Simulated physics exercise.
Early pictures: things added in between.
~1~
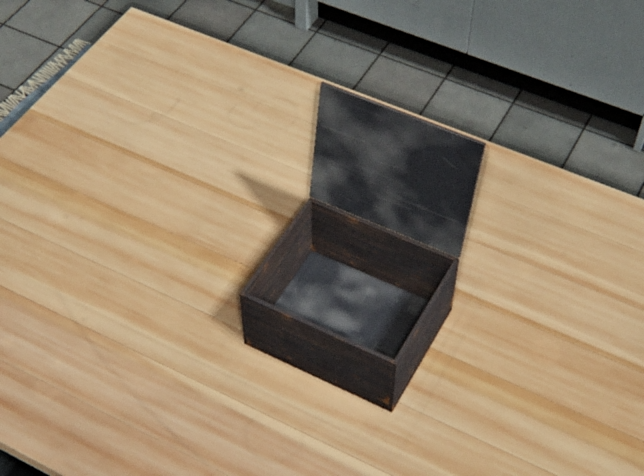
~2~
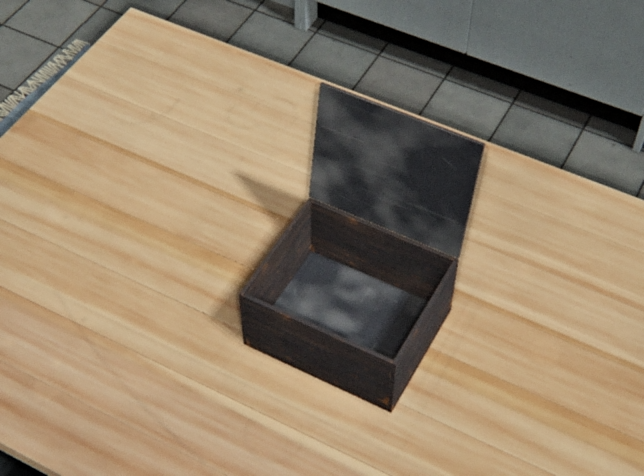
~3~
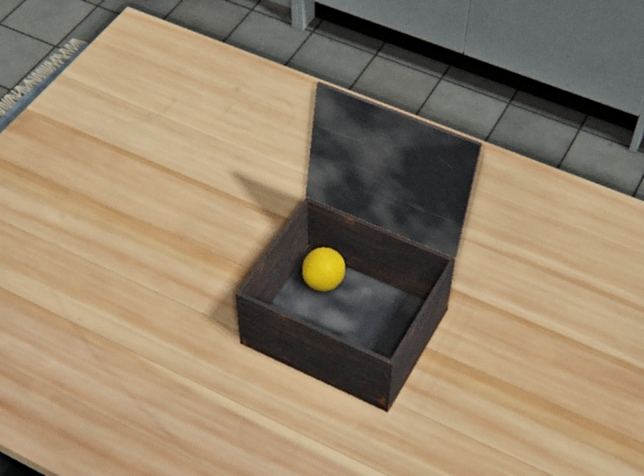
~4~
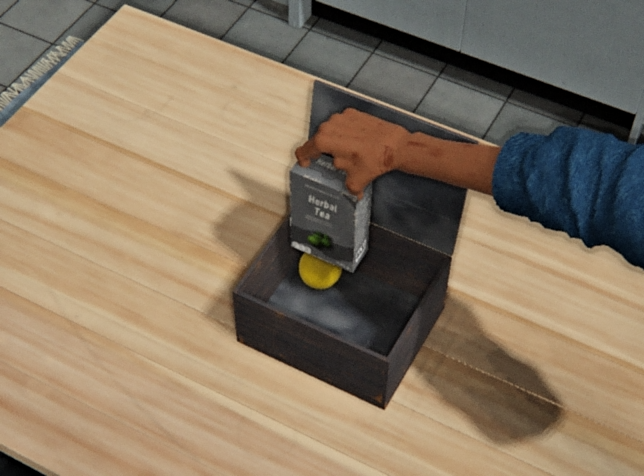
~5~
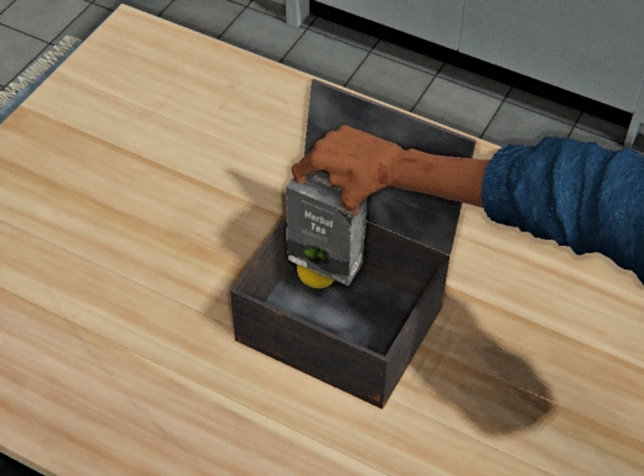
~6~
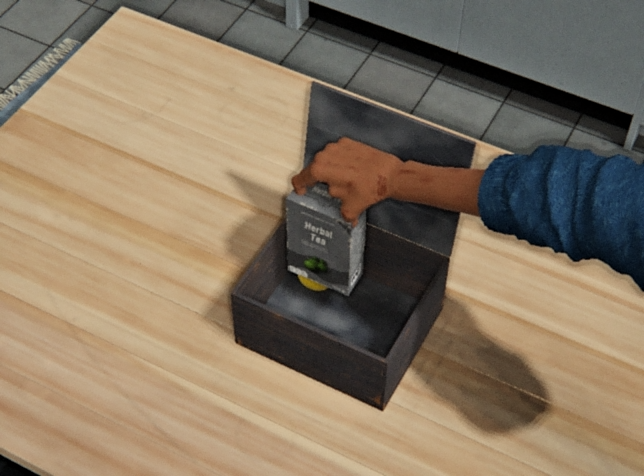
In this clip, an open dark wooden box sits empty on a wooden table, then a yellow lemon appears inside it. A hand in a blue sleeve lowers a grey packet of herbal tea into the box, still gripping it.
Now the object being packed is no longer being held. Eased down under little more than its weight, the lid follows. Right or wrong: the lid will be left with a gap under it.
Wrong, it closes.
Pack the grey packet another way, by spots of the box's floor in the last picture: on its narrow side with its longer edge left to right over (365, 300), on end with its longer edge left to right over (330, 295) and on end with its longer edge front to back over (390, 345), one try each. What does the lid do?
Going through the three tries, the lid settles all the way, then settles all the way, then hangs open.
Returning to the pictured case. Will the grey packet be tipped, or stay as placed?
At the finish it goes crooked.
Then, 0.90 s on from there, lid starting down; grey packet on its side near (333, 312); yellow lemon shifted a little.
Then, 1.80 s on from there, lid 46° above the rim; grey packet on its side near (333, 312); yellow lemon shifted a little.
In the end, lid shut; toppled in the box, grey packet; yellow lemon unmoved. At the end, from the last picture's camera, grey packet near (333, 312).
